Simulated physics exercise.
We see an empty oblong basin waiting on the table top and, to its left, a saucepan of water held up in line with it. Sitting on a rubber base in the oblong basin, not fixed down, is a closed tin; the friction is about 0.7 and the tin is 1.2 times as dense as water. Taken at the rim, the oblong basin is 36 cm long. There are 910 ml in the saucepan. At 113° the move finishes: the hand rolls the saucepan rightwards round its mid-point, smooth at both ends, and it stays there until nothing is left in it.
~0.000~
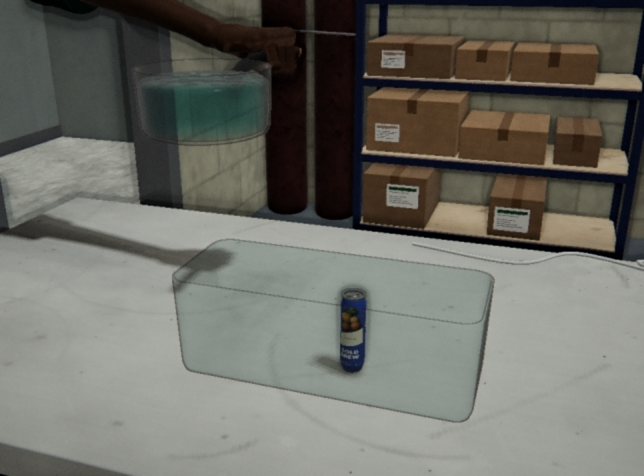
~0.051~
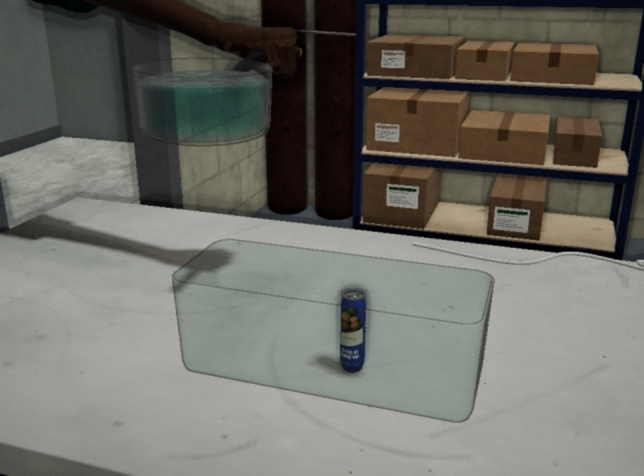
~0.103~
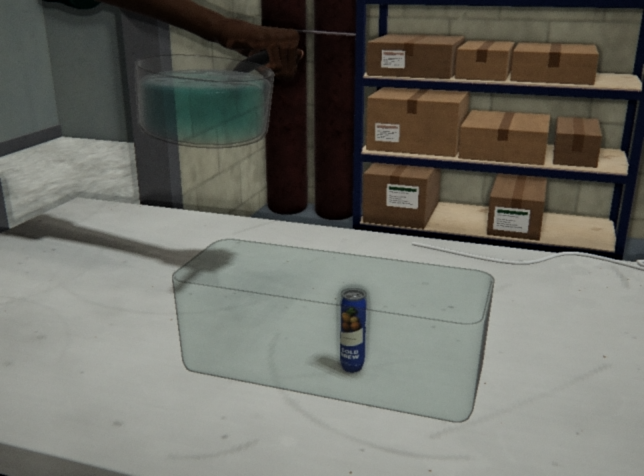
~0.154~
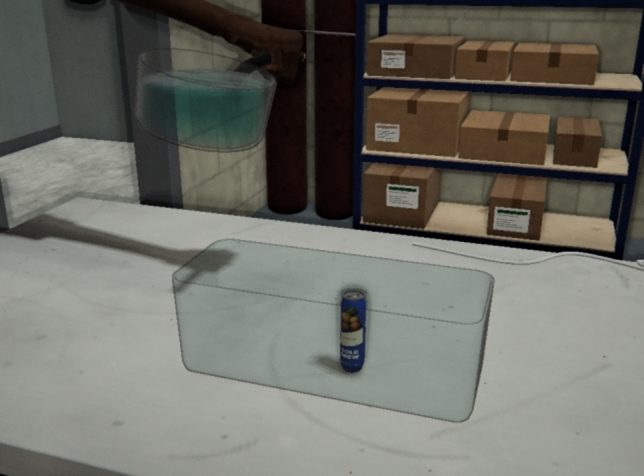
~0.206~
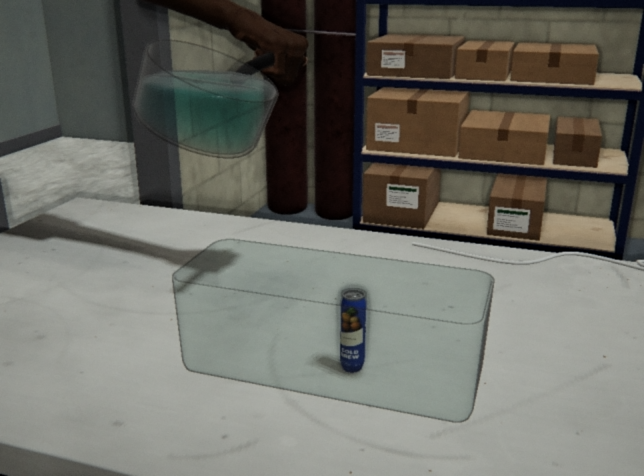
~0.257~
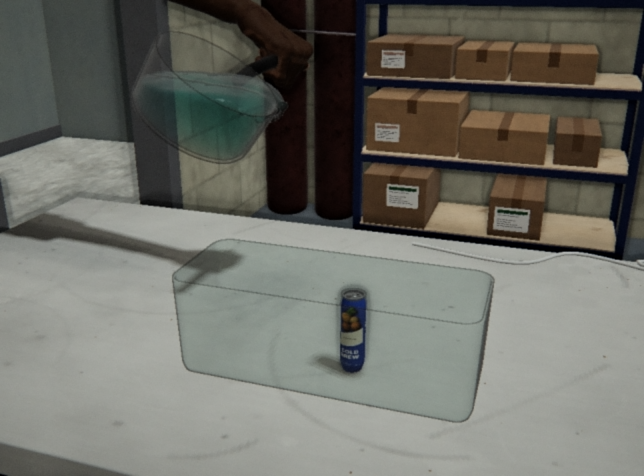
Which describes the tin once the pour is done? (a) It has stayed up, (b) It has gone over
Option b: It has gone over.
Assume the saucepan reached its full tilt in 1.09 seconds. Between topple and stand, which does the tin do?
In that case the tin overturns.
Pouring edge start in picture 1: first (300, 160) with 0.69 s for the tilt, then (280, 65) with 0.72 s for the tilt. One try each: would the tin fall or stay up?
Trial 1 - tin tips; trial 2 - tin tips.
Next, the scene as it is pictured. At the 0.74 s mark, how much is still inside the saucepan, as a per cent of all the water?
Near 3 percent, more or less.
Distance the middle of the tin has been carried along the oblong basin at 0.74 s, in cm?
About 3 cm.
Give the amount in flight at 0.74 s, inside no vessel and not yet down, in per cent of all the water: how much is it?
About 7 % of the total.
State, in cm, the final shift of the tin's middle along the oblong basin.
The middle of the tin ends some 9.0 cm along the basin.
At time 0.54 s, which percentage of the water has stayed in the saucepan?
Close to 18 percent of the liquid remains at that time.
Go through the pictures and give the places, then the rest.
In the first frame, it leans 0°; its right rim is at (265, 72); the water meets the walls at (150, 76) and (265, 83); the oblong basin's rim runs from (195, 259) to (489, 299); the tin's top is at (354, 298).
In the second frame, it leans 2°; its right rim is at (266, 74); the water meets the walls at (150, 76) and (265, 83).
In the third frame, it leans 6°; its right rim is at (268, 80); the water meets the walls at (152, 75) and (267, 86).
In the fourth frame, it leans 13°; its right rim is at (270, 89); the water meets the walls at (153, 74) and (269, 87).
In the fifth frame, it leans 23°; its right rim is at (271, 102); the water meets the walls at (153, 75) and (274, 95); 1 per cent is over the edge.
In the sixth frame, it leans 34°; its right rim is at (270, 116); the water meets the walls at (149, 74) and (270, 106); 6 per cent is over the edge.
By 0.54 s the tilt is 100° and 18 per cent is still to pour; the tin stands where it began.
By 0.74 s the tilt is 113° and 3 per cent is still to pour; the tin leans 10°.
By 0.96 s the tilt is 113° and 0 per cent is still to pour; the tin leans 33°.
By 1.19 s the tilt is 113° and 0 per cent is still to pour; the tin lies on its side.
At rest the tin lies on its side.
